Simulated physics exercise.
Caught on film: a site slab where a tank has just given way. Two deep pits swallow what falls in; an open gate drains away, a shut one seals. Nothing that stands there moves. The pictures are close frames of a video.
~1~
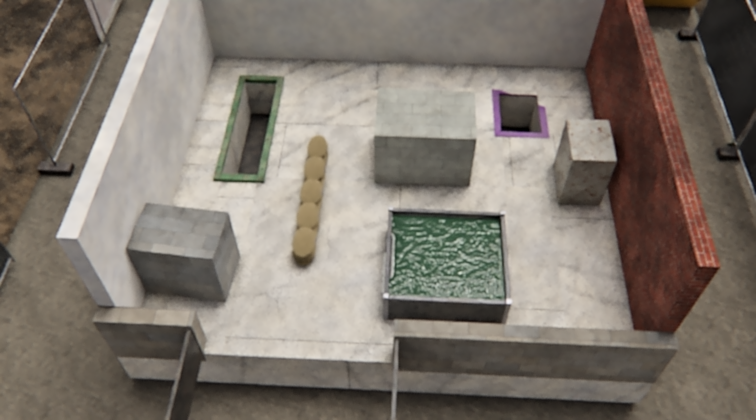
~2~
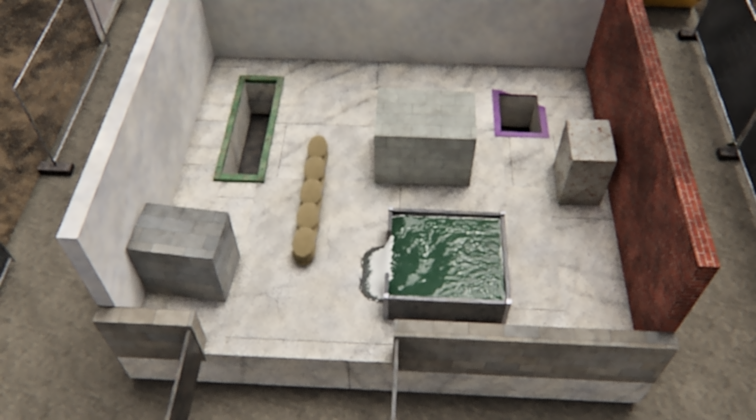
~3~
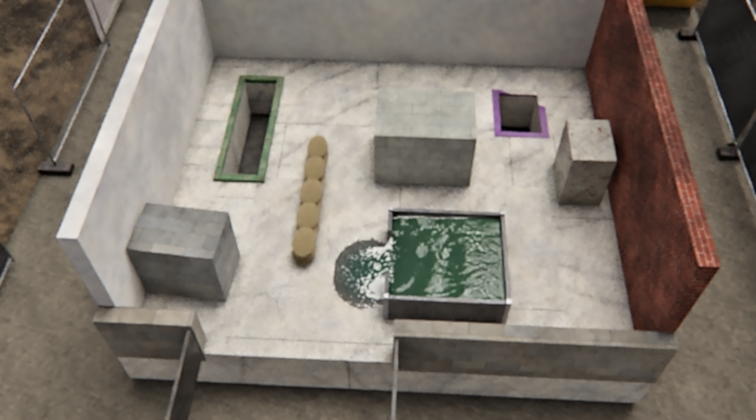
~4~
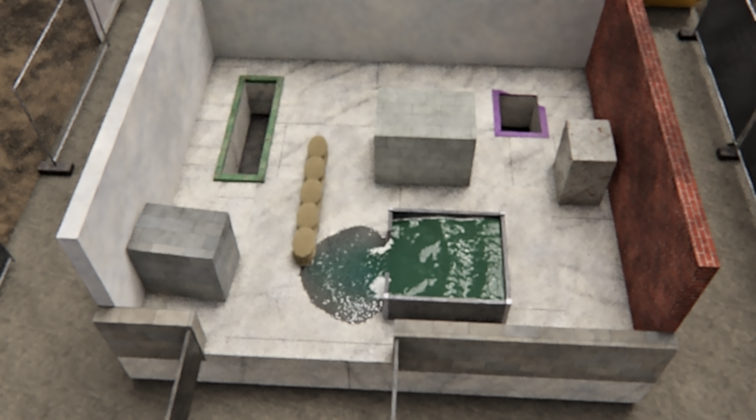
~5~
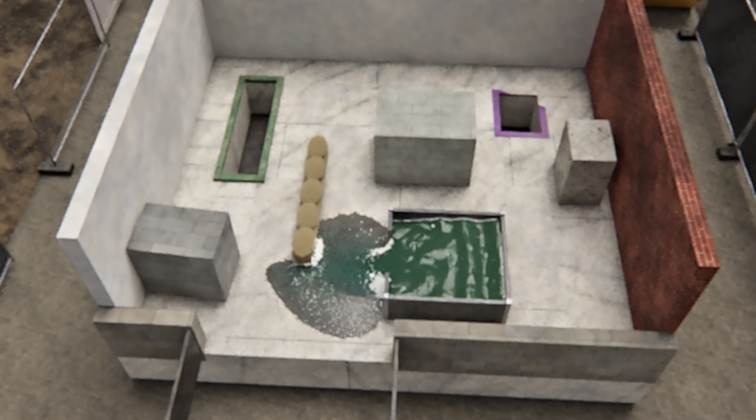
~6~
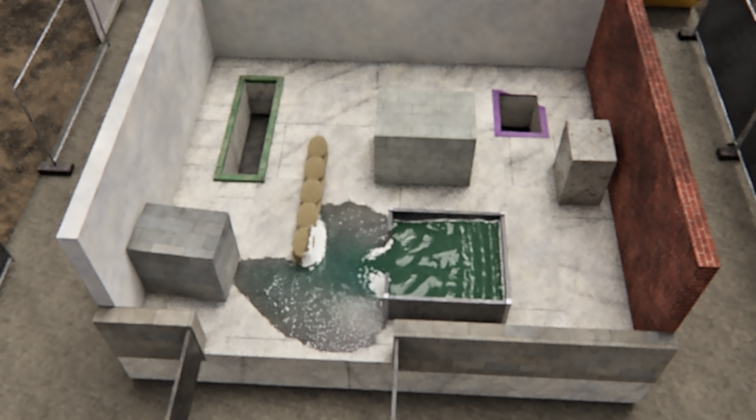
Green water bursts from the left side of a metal-rimmed tank, spreading leftward over the pale slab in a widening, foaming sheet that reaches and wraps the near end of a row of tan rounded shapes. Grey blocks stand left, centre and right, with green-edged and purple-edged pits behind. The fixed, high view looks down into a site enclosure with pale walls and a red brick one at right.
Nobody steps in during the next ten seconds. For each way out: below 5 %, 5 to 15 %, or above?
In the end: The gate takes over 15 %; the purple pit takes under 5 %; the green pit takes under 5 %.
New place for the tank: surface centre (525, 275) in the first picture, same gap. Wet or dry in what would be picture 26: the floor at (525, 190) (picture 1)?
At that place: Free of water.
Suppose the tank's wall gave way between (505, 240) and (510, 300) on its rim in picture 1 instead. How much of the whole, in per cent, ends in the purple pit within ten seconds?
In per cent: Purple 12.
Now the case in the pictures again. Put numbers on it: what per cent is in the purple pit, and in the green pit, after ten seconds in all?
About 2 and 0 per cent.
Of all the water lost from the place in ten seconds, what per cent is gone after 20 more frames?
Close to 35 %.
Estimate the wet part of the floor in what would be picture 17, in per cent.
Near 20 in a hundred.
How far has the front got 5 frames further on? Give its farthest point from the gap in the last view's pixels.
Close to (160, 335).
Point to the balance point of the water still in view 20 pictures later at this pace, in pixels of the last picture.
Near (363, 250).
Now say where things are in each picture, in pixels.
Still water in the tank at (446, 257), in the first frame.
The front is at (373, 296), out from the gap at (390, 266), in the second frame.
The front is at (341, 284), out from the gap at (390, 267), in the third frame.
The front is at (306, 272), out from the gap at (390, 267), in the fourth frame.
The front is at (273, 274), out from the gap at (390, 267), in the fifth frame.
Water pours out at (390, 267) and has run to (240, 276), in the sixth frame.
A moment on, water covers 15 % of the floor; the gate 1 %, the purple pit 0 %, the green pit 0 %.
Next, water covers 20 % of the floor; the gate 6 %, the purple pit 0 %, the green pit 0 %.
Then, water covers 30 % of the floor; the gate 14 %, the purple pit 0 %, the green pit 0 %.
Later, water covers 45 % of the floor; the gate 27 %, the purple pit 0 %, the green pit 0 %.
In the end, water covers 50 % of the floor; the gate 38 %, the purple pit 1 %, the green pit 0 %.
